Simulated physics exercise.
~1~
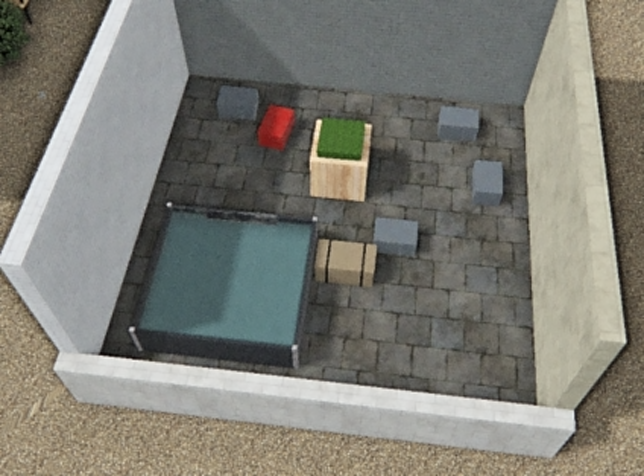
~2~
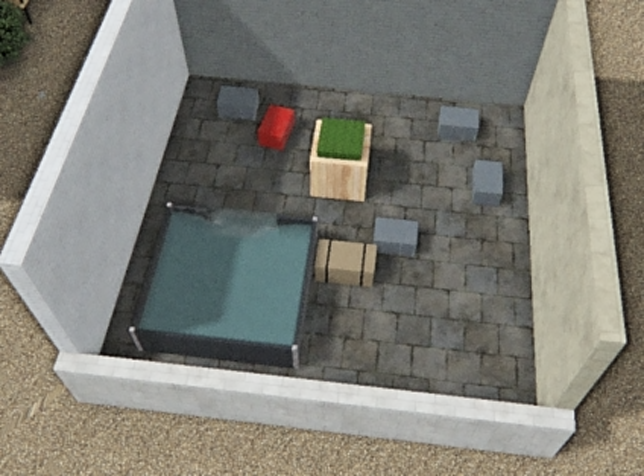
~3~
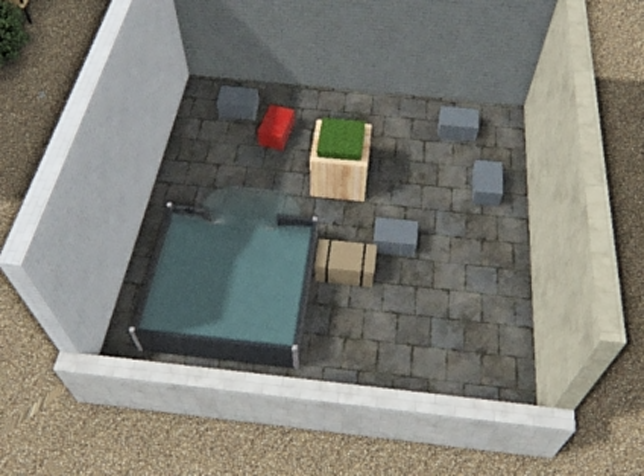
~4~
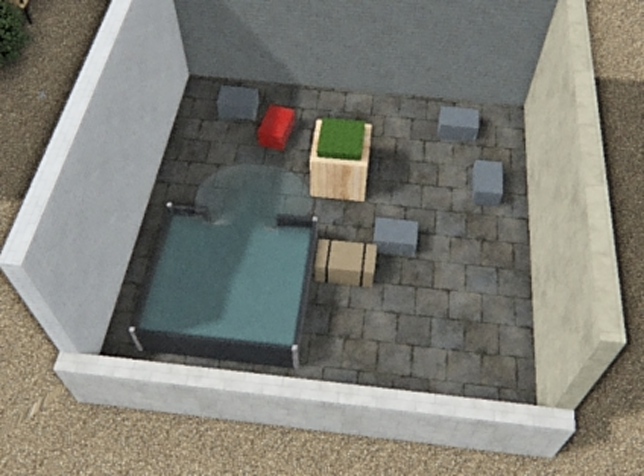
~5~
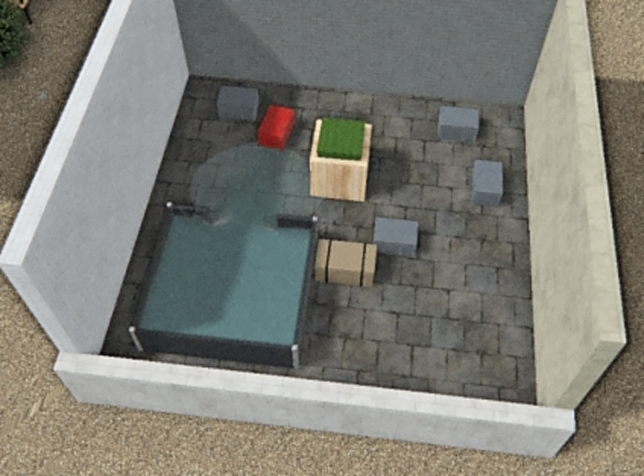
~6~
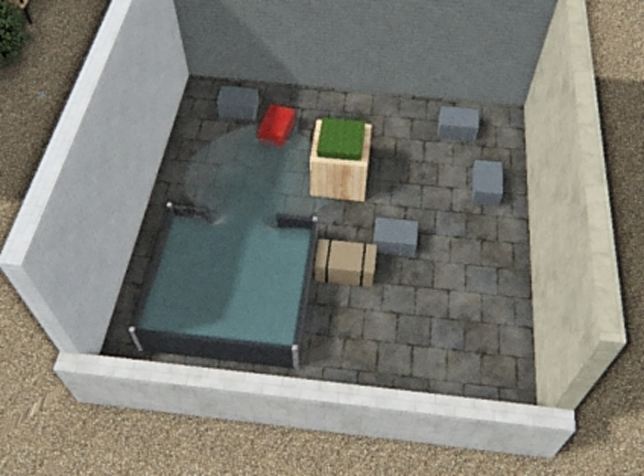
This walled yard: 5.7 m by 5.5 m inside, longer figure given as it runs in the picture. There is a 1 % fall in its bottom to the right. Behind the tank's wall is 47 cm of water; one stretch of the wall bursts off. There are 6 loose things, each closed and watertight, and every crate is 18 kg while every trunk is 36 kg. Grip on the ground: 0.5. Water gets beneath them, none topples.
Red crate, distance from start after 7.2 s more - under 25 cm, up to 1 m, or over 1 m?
Displacement: Large.
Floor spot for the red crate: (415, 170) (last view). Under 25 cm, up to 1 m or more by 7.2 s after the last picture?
I'd say it does not really move.
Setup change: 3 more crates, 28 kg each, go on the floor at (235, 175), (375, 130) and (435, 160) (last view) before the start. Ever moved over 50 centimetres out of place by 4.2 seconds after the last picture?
Beyond it, within it, within it.
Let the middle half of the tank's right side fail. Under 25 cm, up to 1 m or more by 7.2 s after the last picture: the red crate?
Note: Red crate essentially stationary.
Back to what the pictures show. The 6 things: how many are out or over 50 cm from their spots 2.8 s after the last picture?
I count 0 of them.
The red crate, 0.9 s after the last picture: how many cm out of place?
Some 80 cm from the start.
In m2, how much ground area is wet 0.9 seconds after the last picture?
12.0 m2.
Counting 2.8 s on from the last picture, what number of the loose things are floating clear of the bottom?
Of them, 2.
Then, 0.9 s after the last picture the red crate is near (289, 85), 0.8 m from its start, aground; 0 afloat.
Then, 2.8 s after the last picture the red crate is near (281, 96), 0.4 m from its start, afloat; 2 afloat.
Then, 4.8 s after the last picture the red crate is near (352, 101), 1.3 m from its start, afloat; 3 afloat.
Then, 7.2 s after the last picture the red crate is near (465, 130), 2.9 m from its start, afloat; 2 afloat.
